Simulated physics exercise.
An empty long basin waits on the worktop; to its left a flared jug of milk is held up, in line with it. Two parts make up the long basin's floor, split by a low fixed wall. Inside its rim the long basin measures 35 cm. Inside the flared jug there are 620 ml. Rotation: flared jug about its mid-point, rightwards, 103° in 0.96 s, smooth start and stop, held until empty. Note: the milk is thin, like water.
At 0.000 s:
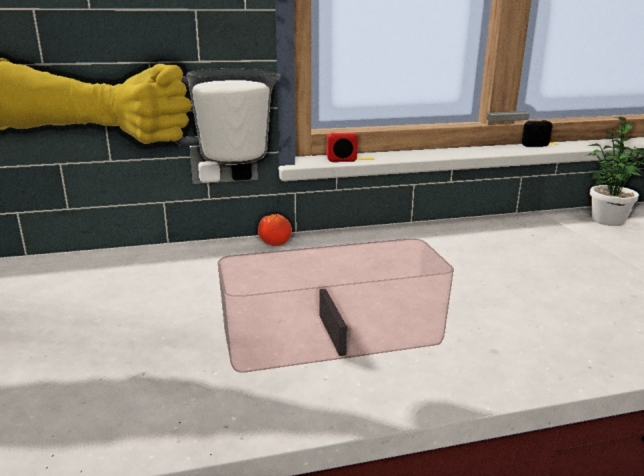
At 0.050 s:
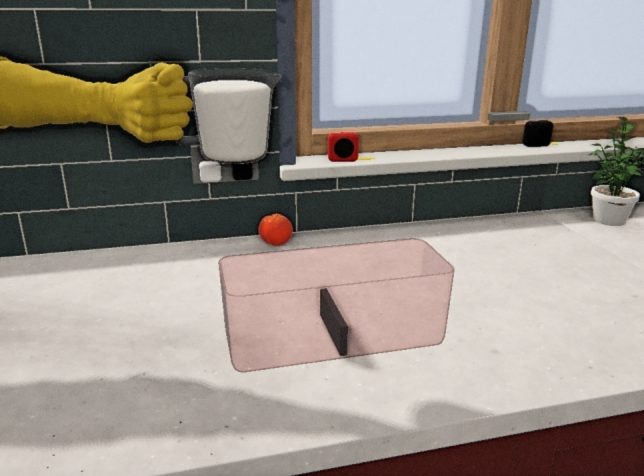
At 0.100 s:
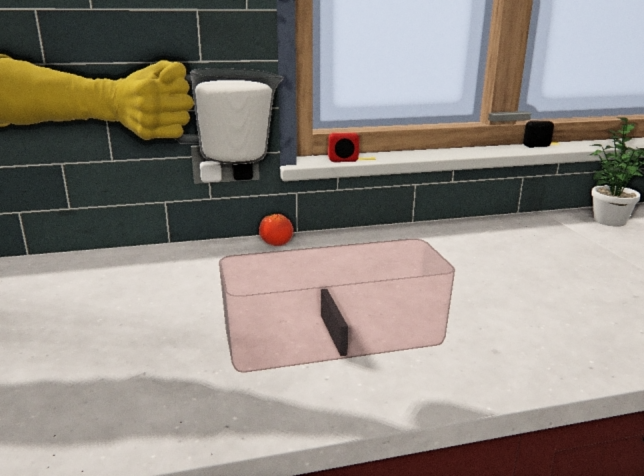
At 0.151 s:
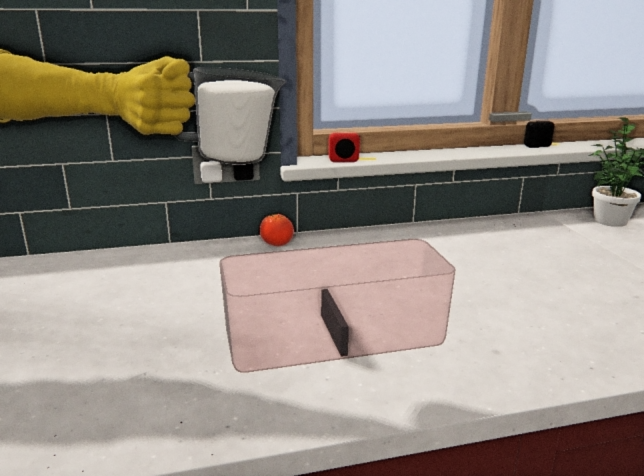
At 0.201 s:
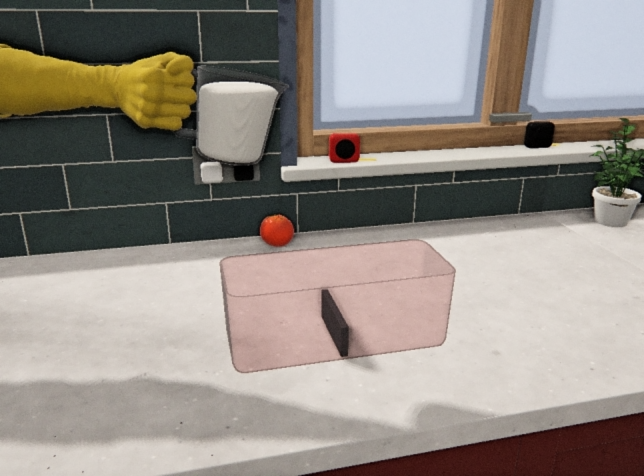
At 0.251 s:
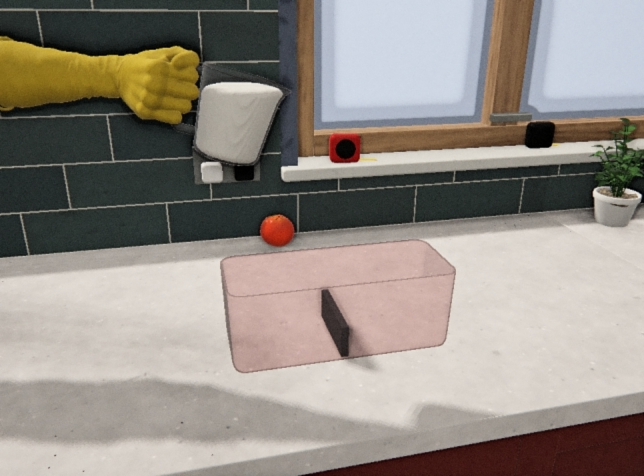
The video shows a yellow-gloved hand beside a flared white jug above a countertop, up and to the left of an empty, translucent pink basin with a dark divider, as the jug gradually leans a little to the right.
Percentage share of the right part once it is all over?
78 per cent.
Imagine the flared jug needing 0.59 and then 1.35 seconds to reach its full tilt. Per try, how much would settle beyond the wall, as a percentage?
75 in a hundred, followed by 75 in a hundred.
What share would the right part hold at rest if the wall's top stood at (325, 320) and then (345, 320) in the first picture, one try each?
Respectively 85 and 50 %.
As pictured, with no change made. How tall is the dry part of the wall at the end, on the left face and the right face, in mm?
Left: Roughly 48 mm; right: Roughly 32 mm.
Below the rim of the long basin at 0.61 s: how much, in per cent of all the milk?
Fraction in basin: Approx. 4%.
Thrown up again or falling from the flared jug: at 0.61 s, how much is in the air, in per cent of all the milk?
Roughly 26 percent.
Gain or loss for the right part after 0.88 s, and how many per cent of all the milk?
Result: An increase, close to 30.
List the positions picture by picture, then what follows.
In the first frame, it leans 0°; its right rim is at (280, 74); the milk meets the walls at (192, 87) and (269, 85); the long basin's rim runs from (221, 277) to (438, 255); the wall's top is at (332, 307).
In the second frame, it leans 1°; its right rim is at (281, 74); the milk meets the walls at (194, 87) and (270, 85).
In the third frame, it leans 3°; its right rim is at (283, 76); the milk meets the walls at (195, 86) and (271, 87).
In the fourth frame, it leans 6°; its right rim is at (286, 80); the milk meets the walls at (197, 87) and (274, 87).
In the fifth frame, it leans 11°; its right rim is at (289, 85); the milk meets the walls at (199, 87) and (278, 89).
In the sixth frame, it leans 16°; its right rim is at (292, 90); the milk meets the walls at (202, 90) and (282, 90).
Then, 0.61 s in, the tilt is 73° and 70 per cent is still to pour, 1 is left of the wall and 3 right of it.
Then, 0.88 s in, the tilt is 101° and 17 per cent is still to pour, 3 is left of the wall and 48 right of it.
Then, 1.16 s in, the tilt is 103° and 1 per cent is still to pour, 15 is left of the wall and 78 right of it.
Then, 1.46 s in, the tilt is 103° and 0 per cent is still to pour, 20 is left of the wall and 78 right of it.
Finally, 20 per cent lies left of the wall, 78 right of it and 2 outside.
